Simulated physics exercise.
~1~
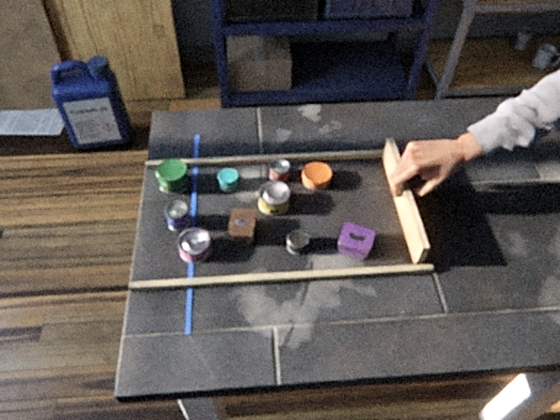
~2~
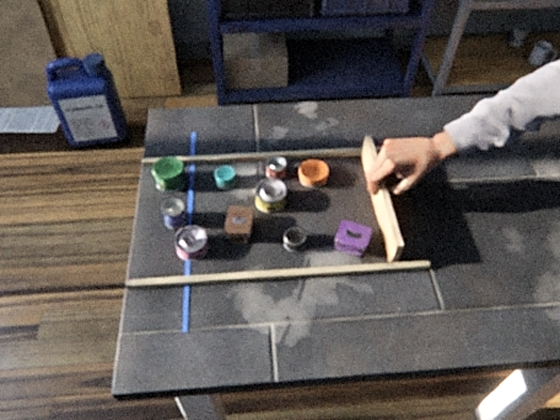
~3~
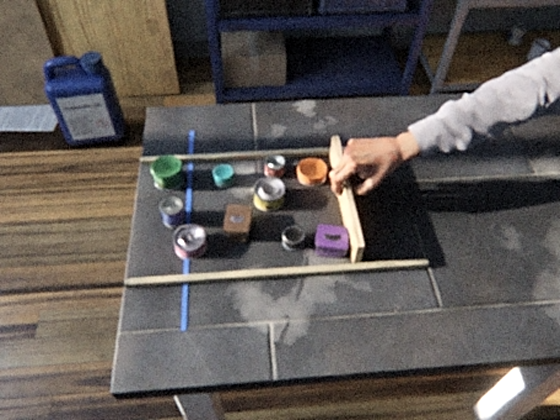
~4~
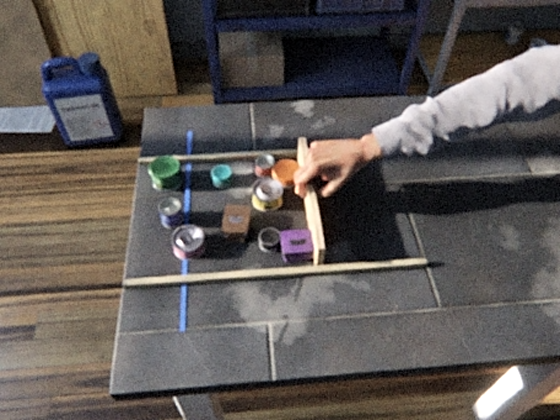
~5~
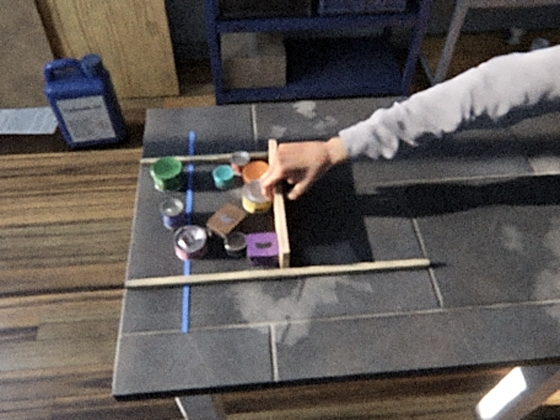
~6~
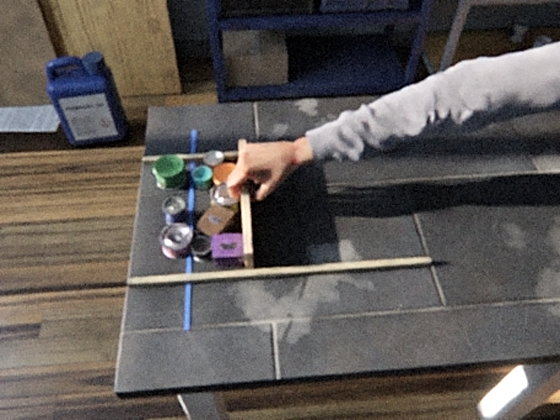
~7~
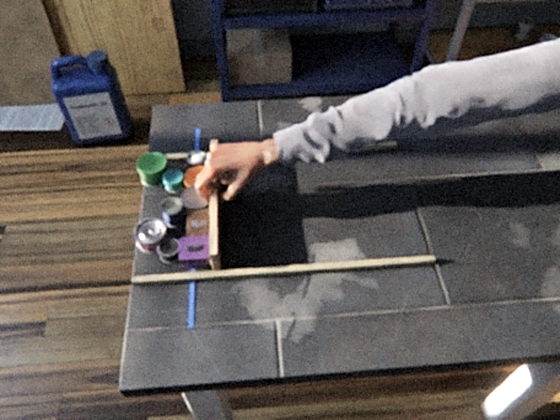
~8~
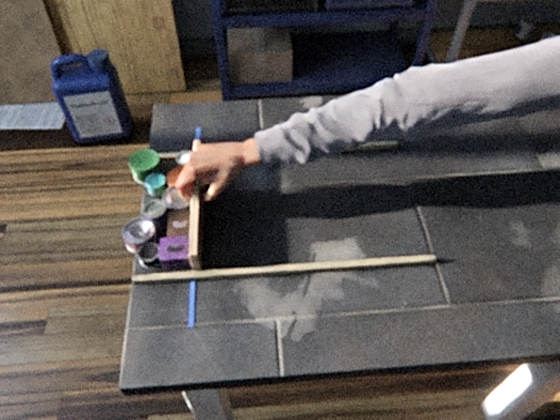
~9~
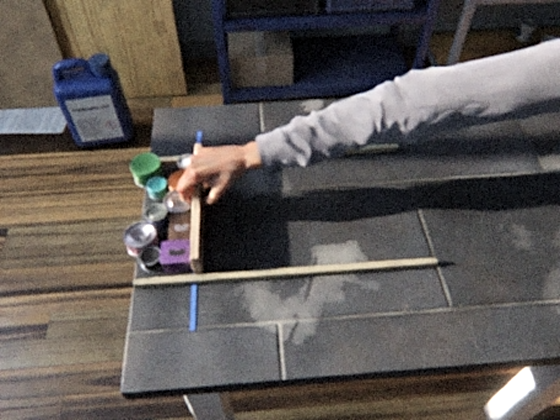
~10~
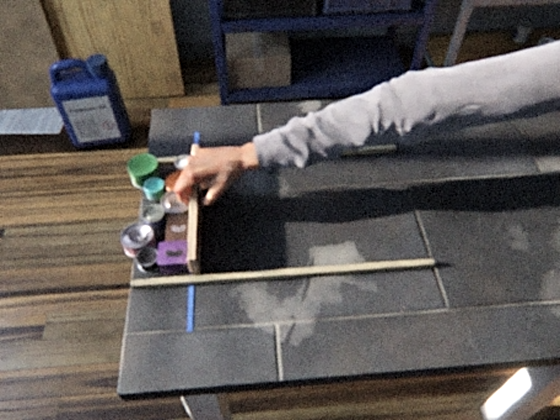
Hand sliding an upright wooden board left across a dark table, bunching small tins and boxes at the edge, none falling.
